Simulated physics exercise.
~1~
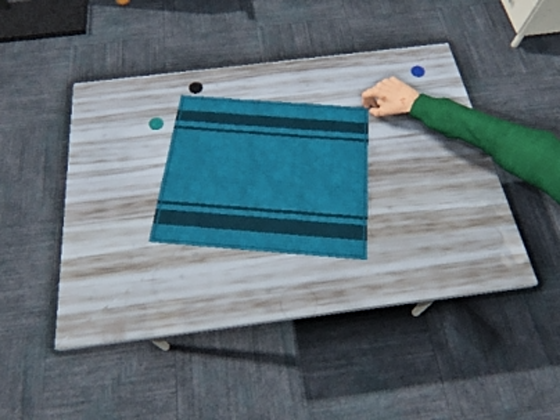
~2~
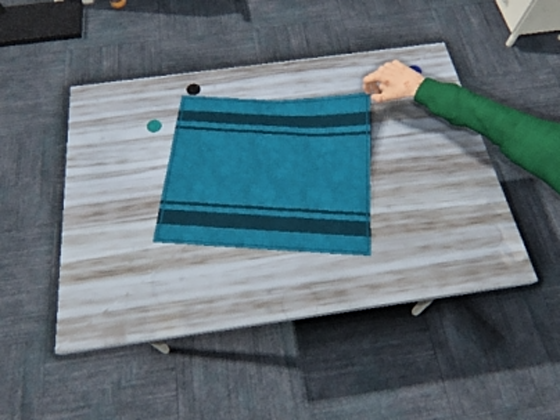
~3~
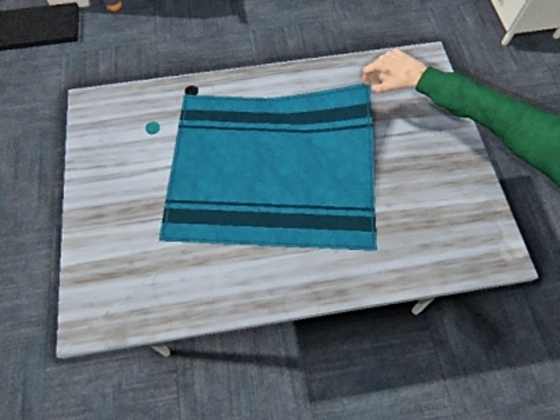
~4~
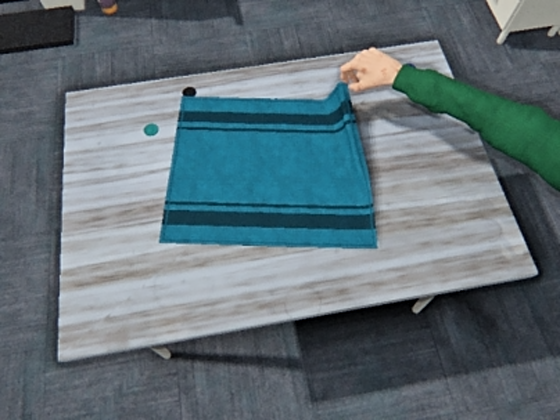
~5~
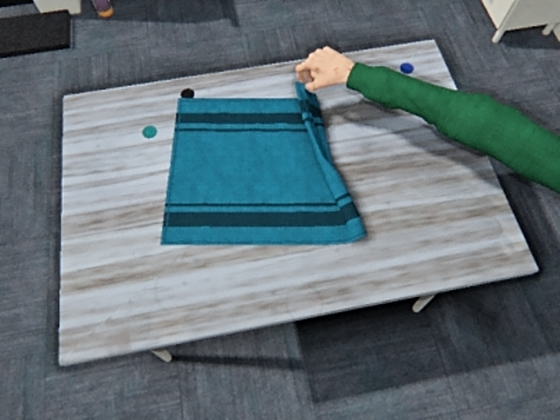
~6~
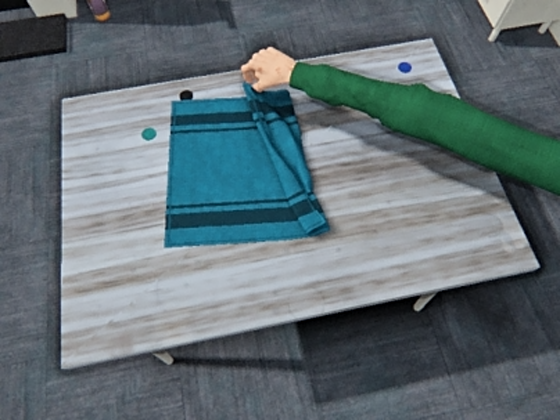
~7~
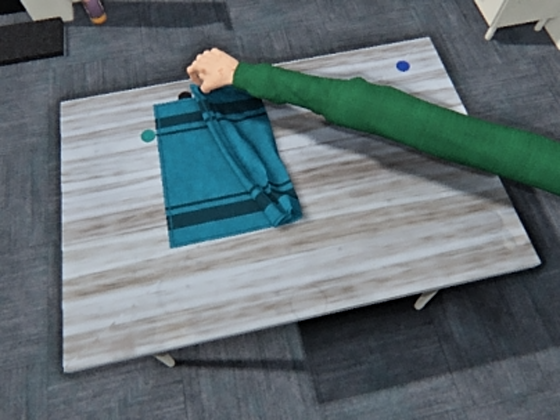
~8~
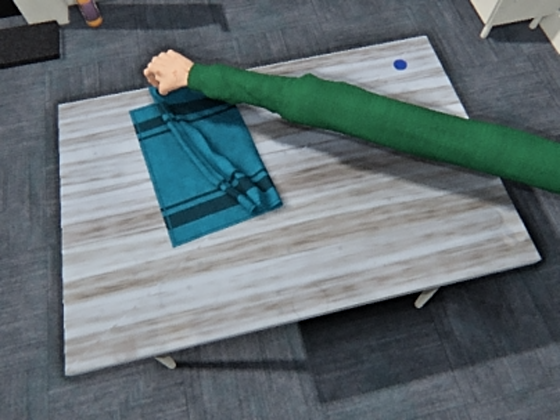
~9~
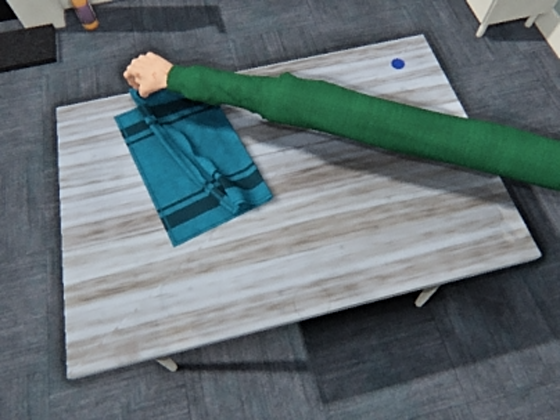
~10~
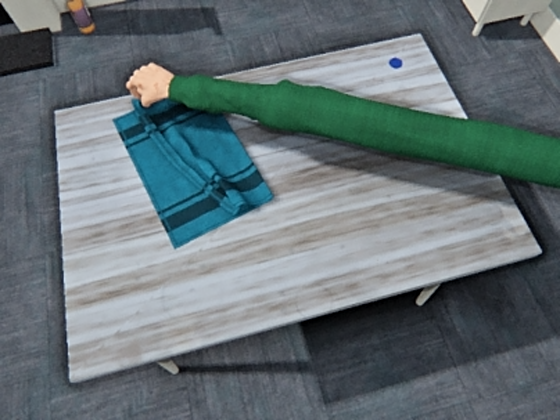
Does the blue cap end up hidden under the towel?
No, the blue cap stays uncovered on the right side of the tabletop, while the black disc and the teal lid end up under the towel.
